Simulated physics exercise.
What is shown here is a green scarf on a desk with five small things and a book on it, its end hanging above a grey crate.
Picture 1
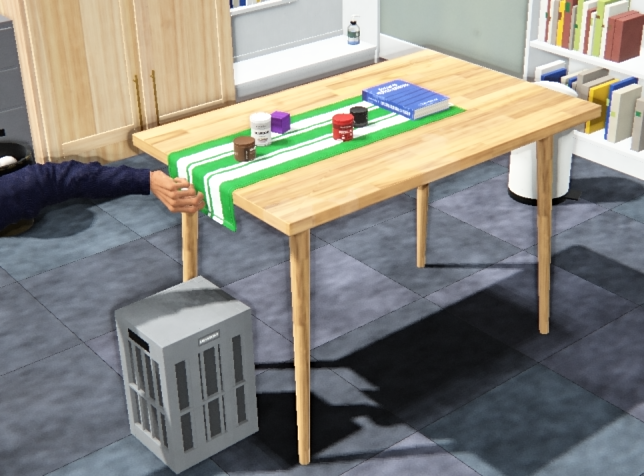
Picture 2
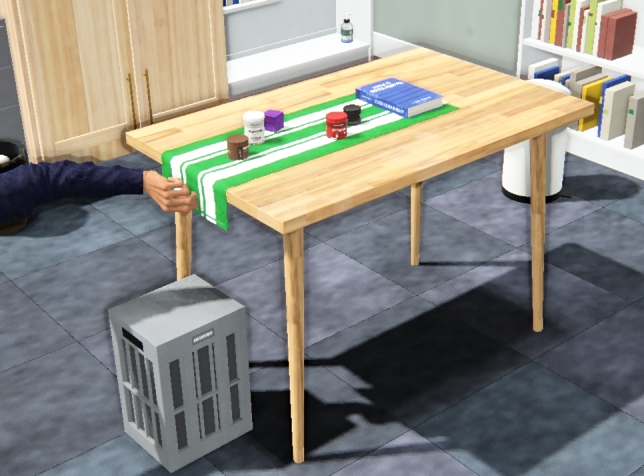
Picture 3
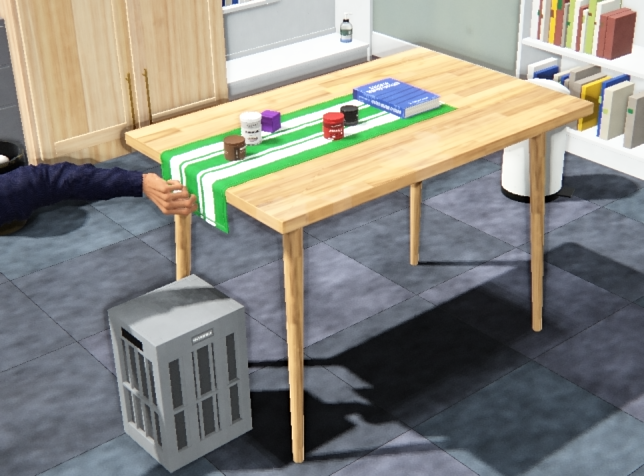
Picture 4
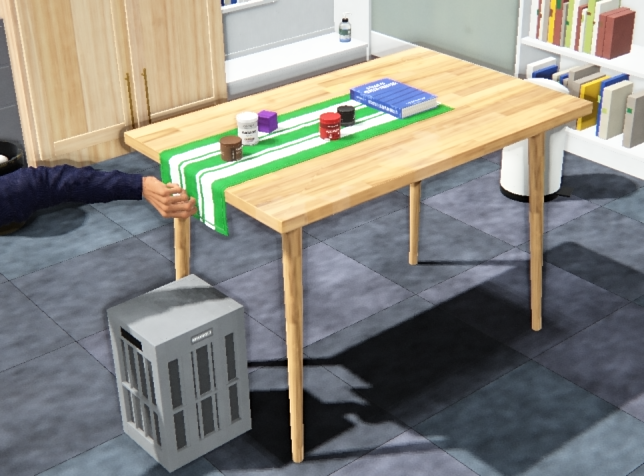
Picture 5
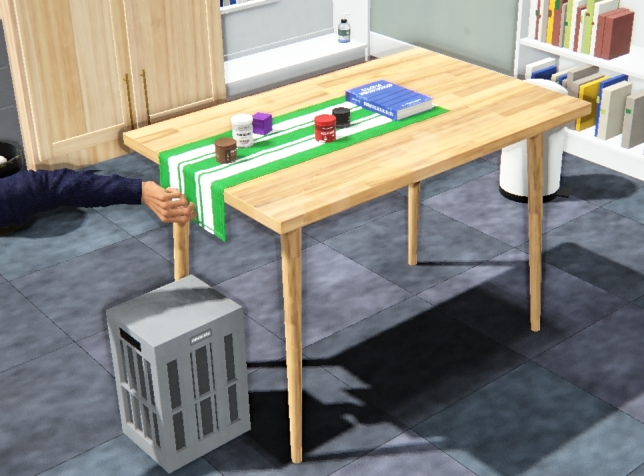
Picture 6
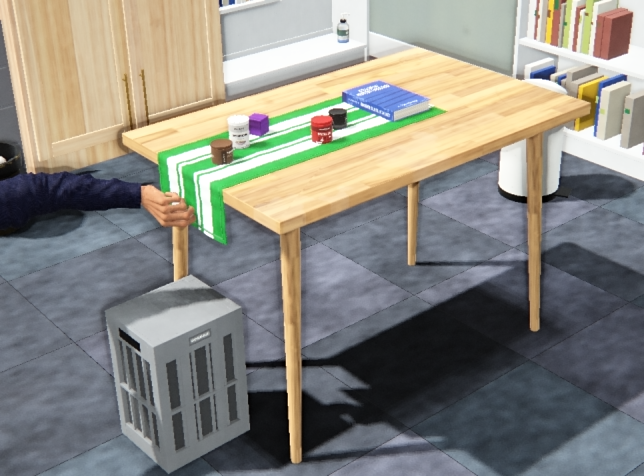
An arm in a dark blue sleeve reaches in from the left to a light wooden table, seen from slightly above in a room with grey floor tiles. A green-and-white striped cloth bears four small containers, a purple cube and a blue book, its end hanging above a grey crate. The view shifts slightly at first, then the hand draws the cloth slowly left, carrying the items a short way.
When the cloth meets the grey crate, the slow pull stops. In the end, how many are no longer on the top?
Two objects go.
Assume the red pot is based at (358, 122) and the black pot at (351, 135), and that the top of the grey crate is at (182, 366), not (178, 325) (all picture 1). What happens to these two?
Observed: Red pot remains seated; black pot remains seated.
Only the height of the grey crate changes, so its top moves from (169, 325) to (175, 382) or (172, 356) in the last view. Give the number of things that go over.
Numbers: 4; 3.
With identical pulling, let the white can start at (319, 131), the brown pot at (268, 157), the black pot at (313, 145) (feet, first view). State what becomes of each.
White can: Safe. Brown pot: Lost. Black pot: Safe.
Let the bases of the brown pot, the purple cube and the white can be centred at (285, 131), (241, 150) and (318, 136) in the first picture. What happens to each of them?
Looks like the brown pot hangs in there, the purple cube ends up down, and the white can hangs in there.
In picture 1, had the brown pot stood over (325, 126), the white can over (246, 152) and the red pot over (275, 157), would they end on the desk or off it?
Each in turn: The brown pot stays aloft, the white can goes down, the red pot goes down.
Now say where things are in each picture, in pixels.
The first frame shows hem (236, 231); brown pot (244, 140); white can (260, 117); purple cube (279, 114); red pot (343, 117); black pot (359, 109); top of the crate (178, 325).
The second frame shows hem (228, 231); brown pot (238, 138).
The third frame shows hem (228, 233); white can (251, 115).
The fourth frame shows hem (228, 236); purple cube (266, 114); top of the crate (170, 324).
The fifth frame shows hem (226, 242); red pot (325, 118).
The sixth frame shows hem (227, 244); brown pot (222, 143); white can (238, 119); purple cube (257, 117); red pot (322, 119); black pot (338, 111).
Soon after, hem near (194, 250); all still up.
After that, hem near (196, 281); brown pot gone.
And then, hem on the crate; brown pot and white can gone.
In the end, hem on the crate; brown pot and white can gone. It carries off two.
